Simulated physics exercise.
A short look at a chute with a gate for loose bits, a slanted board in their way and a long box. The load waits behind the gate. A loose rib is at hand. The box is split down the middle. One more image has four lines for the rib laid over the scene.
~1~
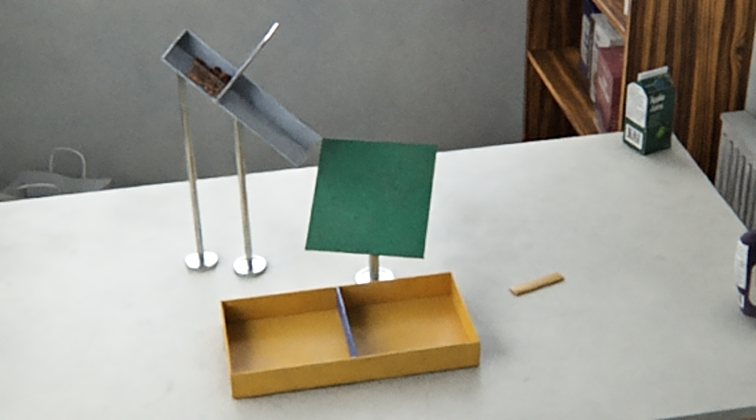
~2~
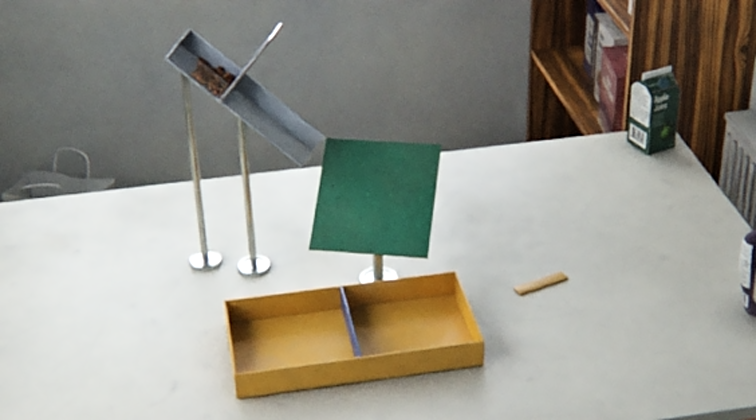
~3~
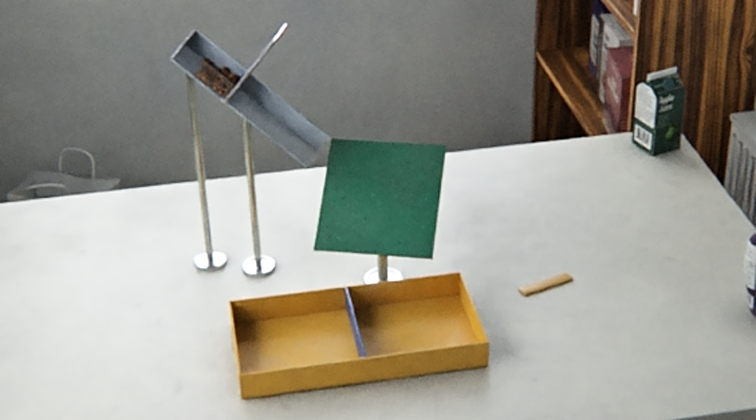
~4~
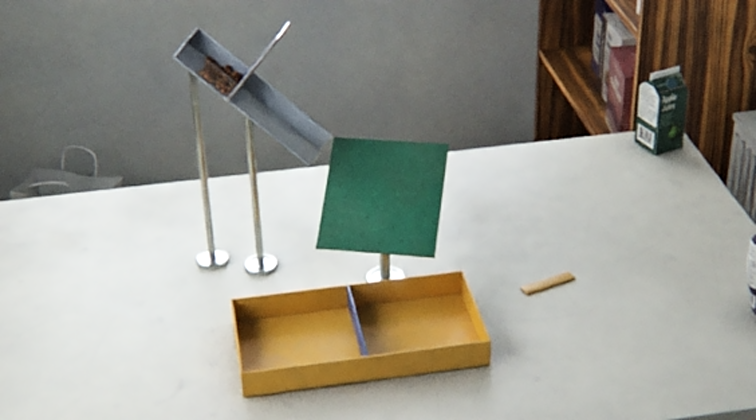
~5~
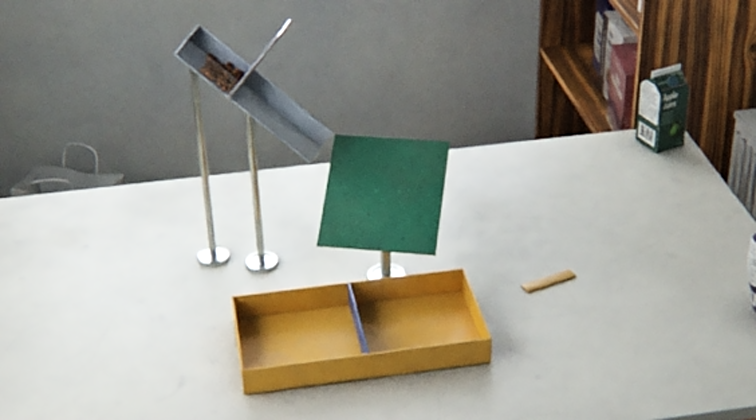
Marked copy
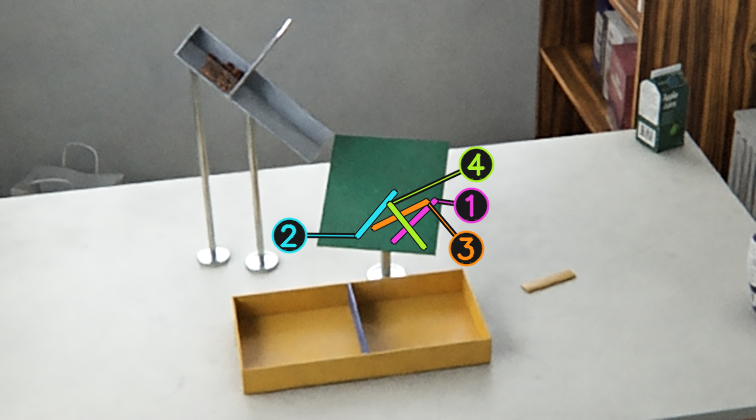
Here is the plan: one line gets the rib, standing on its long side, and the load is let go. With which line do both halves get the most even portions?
Best: 3.
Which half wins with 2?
The left half.
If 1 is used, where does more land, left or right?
The right half.
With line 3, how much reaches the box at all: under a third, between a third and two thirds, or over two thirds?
It is over two thirds.
On the marked copy, line 1 from (434, 200) to (393, 240); line 2 from (394, 192) to (357, 235); line 3 from (426, 201) to (374, 227); line 4 from (389, 204) to (423, 247).
With 1, of what is caught, about a tenth in the left half, almost all in the right.
With 2, of what is caught, the larger part in the left half, about a tenth in the right.
With 3, of what is caught, roughly half in the left half, roughly half in the right.
With 4, of what is caught, just a few in the left half, almost all in the right.
